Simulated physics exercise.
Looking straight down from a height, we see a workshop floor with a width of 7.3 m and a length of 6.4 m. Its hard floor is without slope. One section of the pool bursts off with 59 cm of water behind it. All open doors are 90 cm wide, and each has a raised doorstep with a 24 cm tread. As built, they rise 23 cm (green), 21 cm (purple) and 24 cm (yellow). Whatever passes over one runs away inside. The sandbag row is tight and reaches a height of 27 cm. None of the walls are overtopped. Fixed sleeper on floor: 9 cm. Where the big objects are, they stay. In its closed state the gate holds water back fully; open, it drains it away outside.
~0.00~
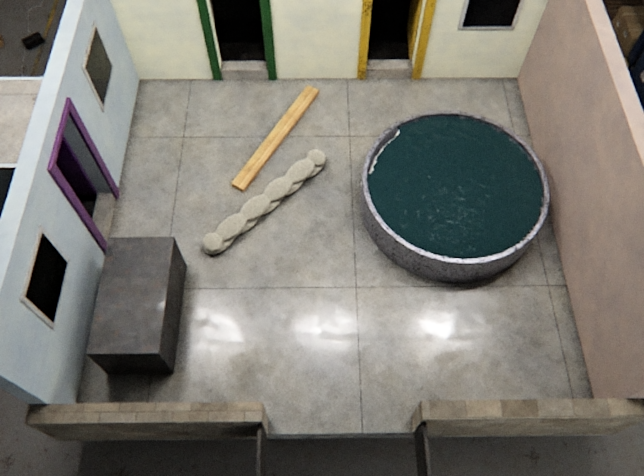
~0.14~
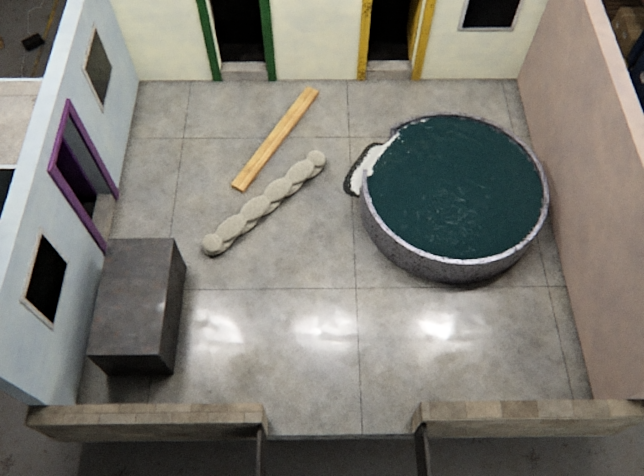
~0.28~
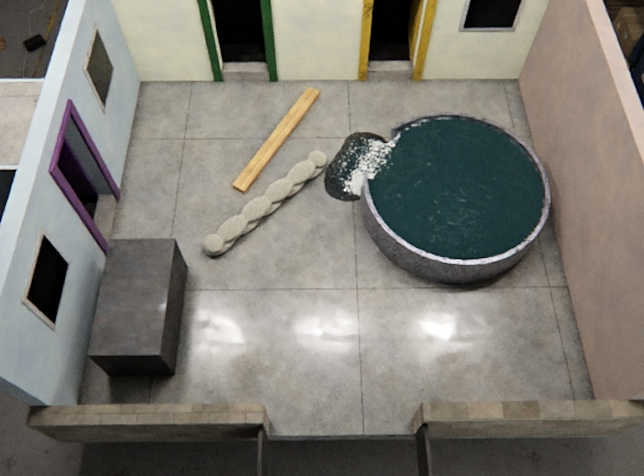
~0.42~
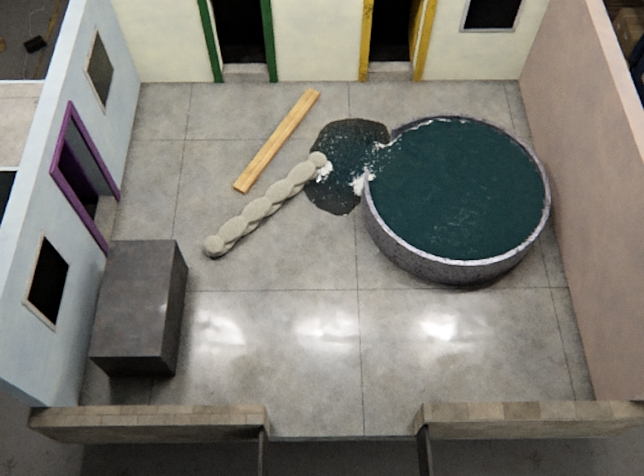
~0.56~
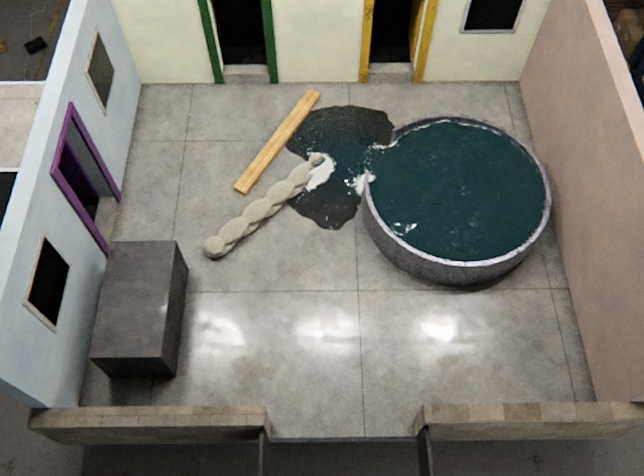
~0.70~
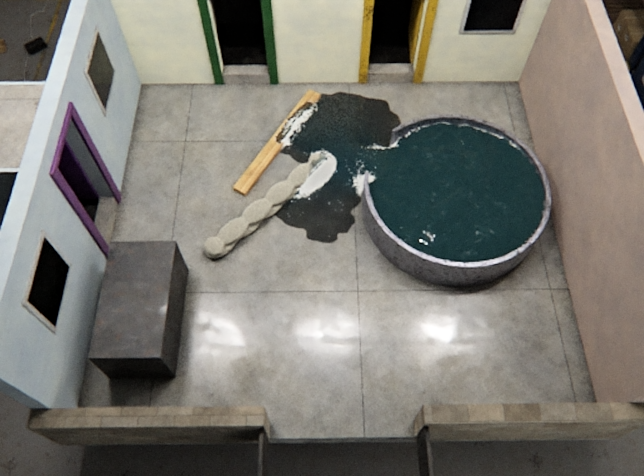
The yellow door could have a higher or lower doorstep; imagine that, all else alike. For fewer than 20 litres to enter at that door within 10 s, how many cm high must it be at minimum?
It must be roughly 5 cm high.
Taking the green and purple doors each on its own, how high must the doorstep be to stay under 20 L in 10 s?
You'd want about 13.0 centimetres at green and about 9.5 centimetres at purple.
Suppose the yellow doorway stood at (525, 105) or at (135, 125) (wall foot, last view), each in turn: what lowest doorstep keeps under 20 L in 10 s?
Minimums: Roughly 7.5 cm and 19 cm.
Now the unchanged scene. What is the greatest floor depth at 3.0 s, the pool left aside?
Roughly 31 cm.
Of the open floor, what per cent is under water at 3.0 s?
Close to 50 per cent of it is wet.
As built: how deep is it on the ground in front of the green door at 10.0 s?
Depth: Near 11.5 cm.
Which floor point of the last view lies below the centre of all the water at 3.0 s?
Around (378, 185).
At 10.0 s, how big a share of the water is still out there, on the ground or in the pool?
Around 96 percent is still there.
After 1.4 s water covers 20 % of the floor, deepest (38 cm) near (330, 168); 3 cm at the yellow door, 0 litres in over its 24 cm doorstep.
After 3.0 s water covers 50 % of the floor, deepest (31 cm) near (148, 101); 8 cm at the yellow door, 0 litres in over its 24 cm doorstep.
After 10.0 s water covers 90 % of the floor, deepest (14 cm) near (300, 129); 6 cm at the yellow door, 0 litres in over its 24 cm doorstep.
At the yellow door as built, the water arrived by 1.3 s and peaked near 8 cm at 3.4 s.
Run again over the same 10 s with other heights there, 24 litres in over 4.5 cm, 10 litres over 6 cm. The limit of 20 litres is kept from about 5 cm up.
